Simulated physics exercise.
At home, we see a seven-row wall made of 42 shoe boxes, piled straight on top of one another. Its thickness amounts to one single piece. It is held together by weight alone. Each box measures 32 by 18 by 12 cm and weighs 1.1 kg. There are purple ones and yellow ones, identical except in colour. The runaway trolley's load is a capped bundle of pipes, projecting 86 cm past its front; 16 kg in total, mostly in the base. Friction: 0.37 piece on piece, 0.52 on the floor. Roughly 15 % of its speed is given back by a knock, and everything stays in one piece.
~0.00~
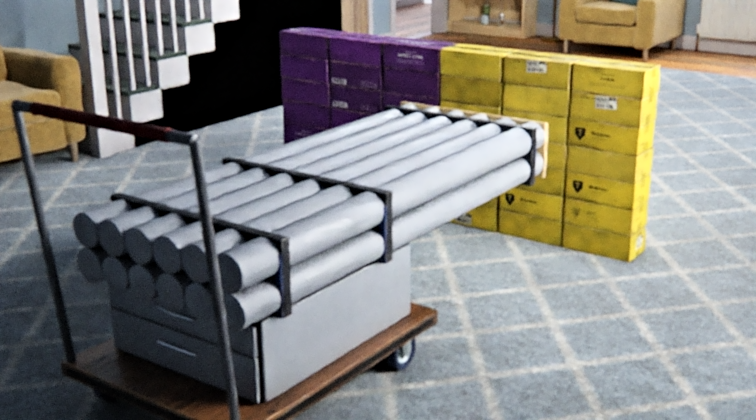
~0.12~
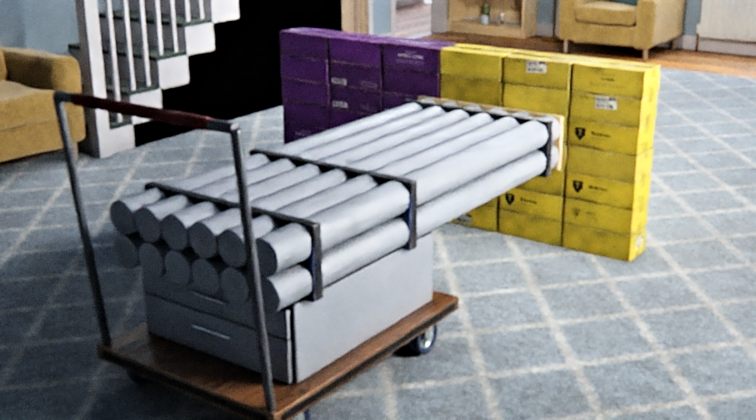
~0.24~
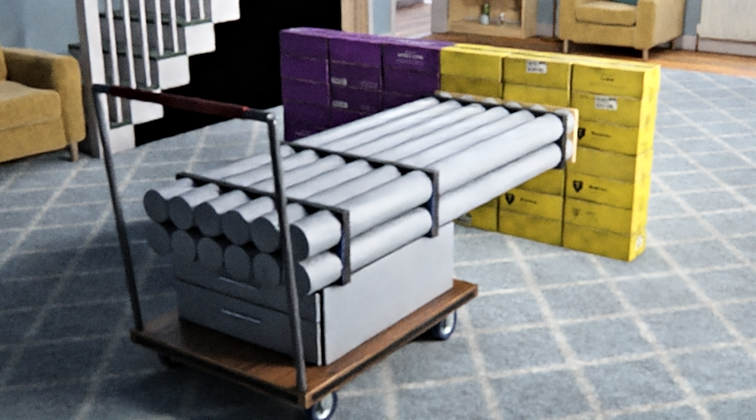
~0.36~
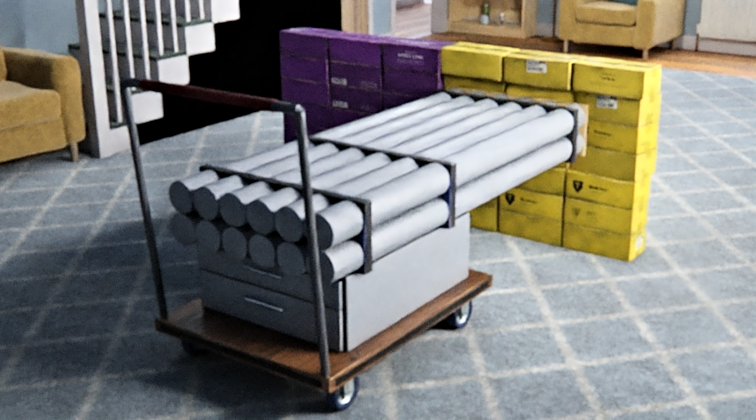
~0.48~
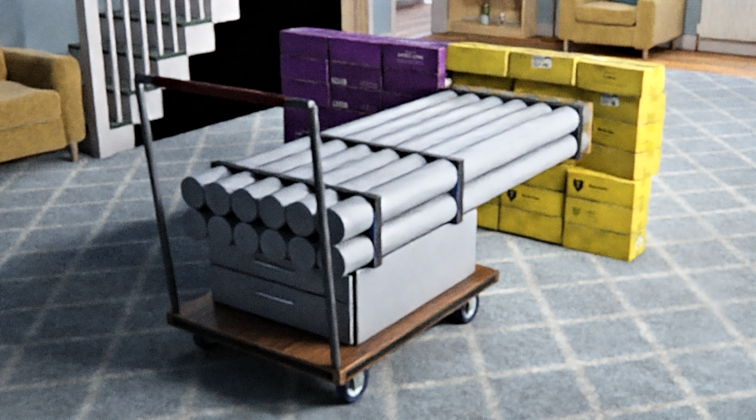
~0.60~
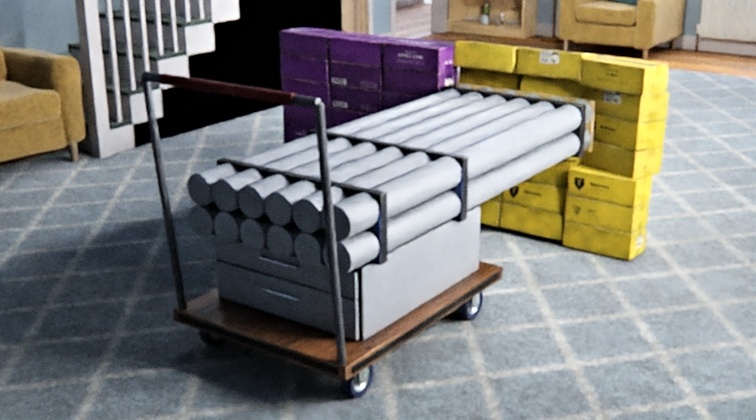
A trolley loaded with grey pipes rolls into a purple and yellow box wall, shifting several boxes.
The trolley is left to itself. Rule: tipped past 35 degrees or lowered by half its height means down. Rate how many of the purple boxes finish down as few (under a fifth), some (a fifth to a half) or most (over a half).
Few.
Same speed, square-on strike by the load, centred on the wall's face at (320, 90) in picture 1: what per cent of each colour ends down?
The yellow ones would be 0 per cent down and the purple ones 70 per cent.
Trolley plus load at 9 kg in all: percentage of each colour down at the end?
Result: Yellow 0, purple 0 %.
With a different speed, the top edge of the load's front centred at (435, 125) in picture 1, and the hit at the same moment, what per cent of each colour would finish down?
Result - yellow: 60%; purple: 0%.
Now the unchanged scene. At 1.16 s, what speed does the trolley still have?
Speed: Around 0.1 m/s.
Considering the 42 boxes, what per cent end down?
Estimate: Close to 50%.
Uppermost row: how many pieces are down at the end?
The number is 3.
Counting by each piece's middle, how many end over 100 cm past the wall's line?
Roughly 4.
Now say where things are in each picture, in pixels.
In the first picture (each place is the centre of the face we see best), load (541, 143) 36 cm short of the wall; top purple box (355, 52); top yellow box (608, 81); all as stacked.
In the second picture, load (556, 135) 22 cm short of the wall; top purple box (355, 52).
In the third picture, load (571, 128) 8 cm short of the wall; top purple box (355, 52).
In the fourth picture, load (582, 123) 31 mm into the wall's line; top purple box (355, 52); 9 have shifted.
In the fifth picture, load (587, 120) 9 cm into the wall's line; top purple box (355, 52); top yellow box (610, 79) moved 34 mm; 18 have shifted.
In the sixth picture, load (589, 118) 12 cm into the wall's line; top purple box (355, 52); top yellow box (612, 77) moved 7 cm; steepest lean 10°, the box at (552, 91); 20 have shifted.
By 0.88 s, load 18 cm past the wall's line, still rolling; none of the 21 purple boxes down (0 of 42 in all colours); top purple box unmoved; top yellow box tilted 10°.
By 1.16 s, load 22 cm past the wall's line, still rolling; none of the 21 purple boxes down (14 of 42 in all colours); top purple box unmoved; top yellow box tilted 22°, 38 mm lower.
By 1.54 s, load 25 cm past the wall's line, still rolling; none of the 21 purple boxes down (21 of 42 in all colours); top purple box unmoved; top yellow box tilted 72°, 54 cm lower.
When it is over (2.7 s), load 26 cm past the wall's line, stopped; none of the 21 purple boxes down (21 of 42 in all colours); top purple box unmoved; top yellow box on its side. That is 0 per cent. In pixels of the last frame, middles, top purple box near (365, 49), top yellow box near (709, 173).
